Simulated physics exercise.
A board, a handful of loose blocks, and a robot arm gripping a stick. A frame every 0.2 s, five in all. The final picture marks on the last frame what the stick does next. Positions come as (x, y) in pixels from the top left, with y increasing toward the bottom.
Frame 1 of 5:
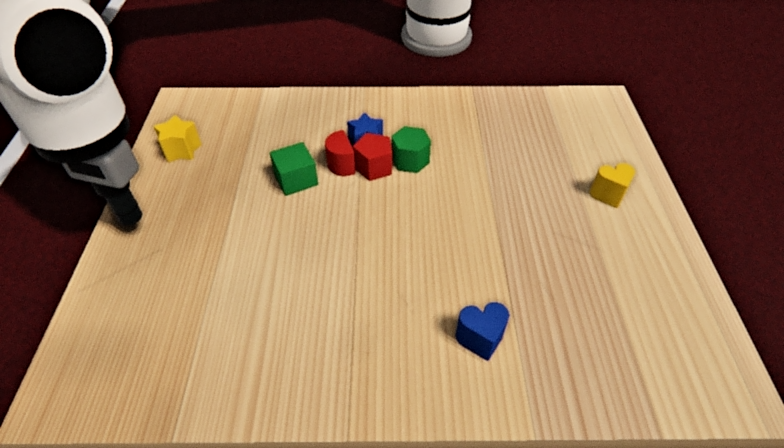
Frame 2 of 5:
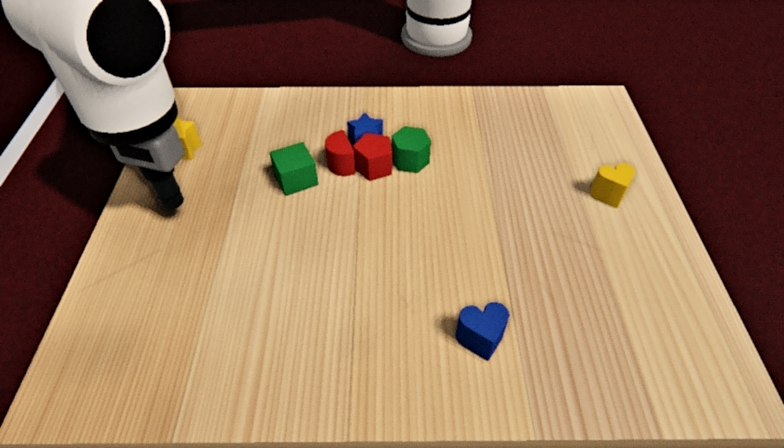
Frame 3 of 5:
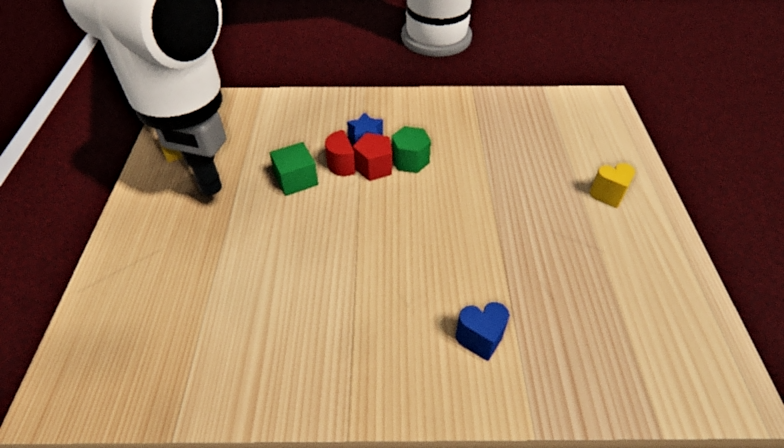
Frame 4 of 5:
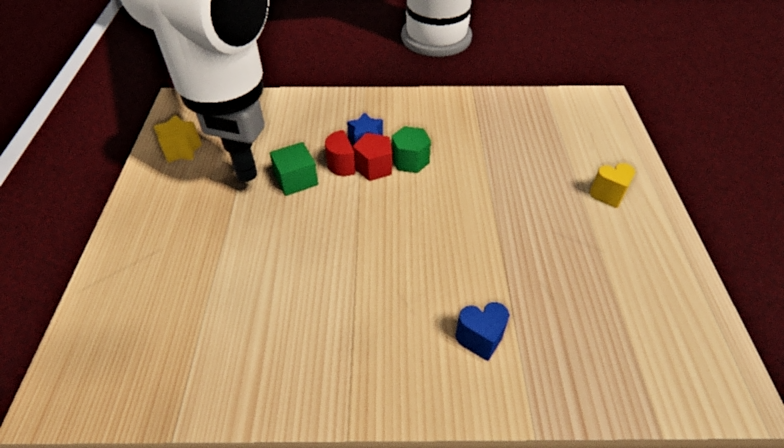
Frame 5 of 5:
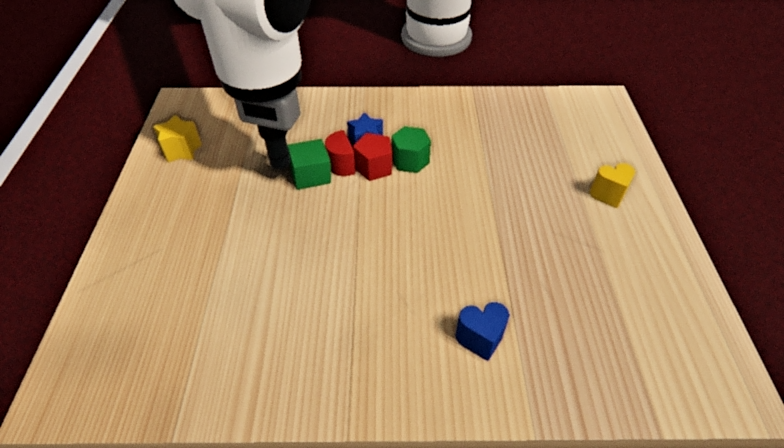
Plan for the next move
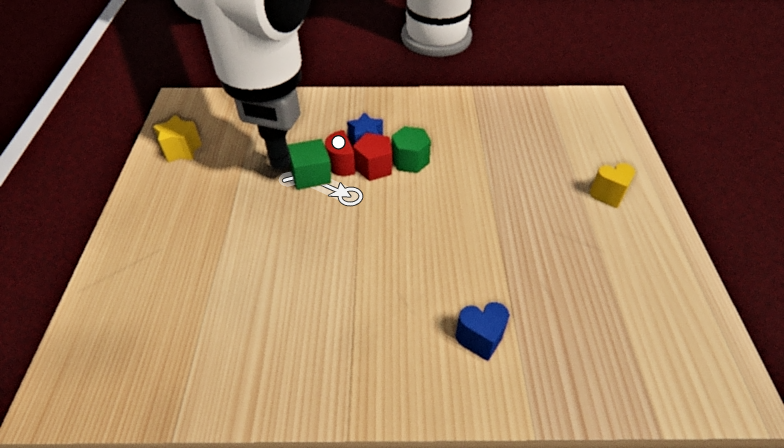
Robot arm sweeping a dark stick rightward across a wooden board, then nudging the green square block toward the red half-round block.
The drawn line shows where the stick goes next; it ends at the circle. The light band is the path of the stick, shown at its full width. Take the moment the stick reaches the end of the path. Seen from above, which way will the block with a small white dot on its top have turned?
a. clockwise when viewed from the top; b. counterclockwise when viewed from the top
a - clockwise when viewed from the top.
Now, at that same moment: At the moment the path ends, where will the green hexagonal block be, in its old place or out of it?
Somewhere new.
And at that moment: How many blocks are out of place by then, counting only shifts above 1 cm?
The way I see it, the answer is three or more.
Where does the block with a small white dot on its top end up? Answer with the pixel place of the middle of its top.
It should be at (369, 130) by then.
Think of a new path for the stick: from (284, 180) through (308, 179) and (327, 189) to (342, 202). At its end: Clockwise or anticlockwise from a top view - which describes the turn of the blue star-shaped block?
Rotation: Counter-clockwise.
Path on the board, from (284, 180) over (309, 178) and (329, 187) to (351, 196); the dot is on the red half-round block.
On the path given first. Halfway along, stick (317, 166); green square piece (336, 145), turned 30° anticlockwise; red half-round block (367, 132), turned 40° clockwise; blue star-shaped block (389, 117), turned 30° anticlockwise; red pentagon (391, 143); green hexagonal block (425, 135).
At the end, stick (349, 180); green square piece (339, 146), turned 40° anticlockwise; red half-round block (369, 130), turned 40° clockwise; blue star-shaped block (391, 115), turned 30° anticlockwise; red pentagon (391, 143); green hexagonal block (425, 135).
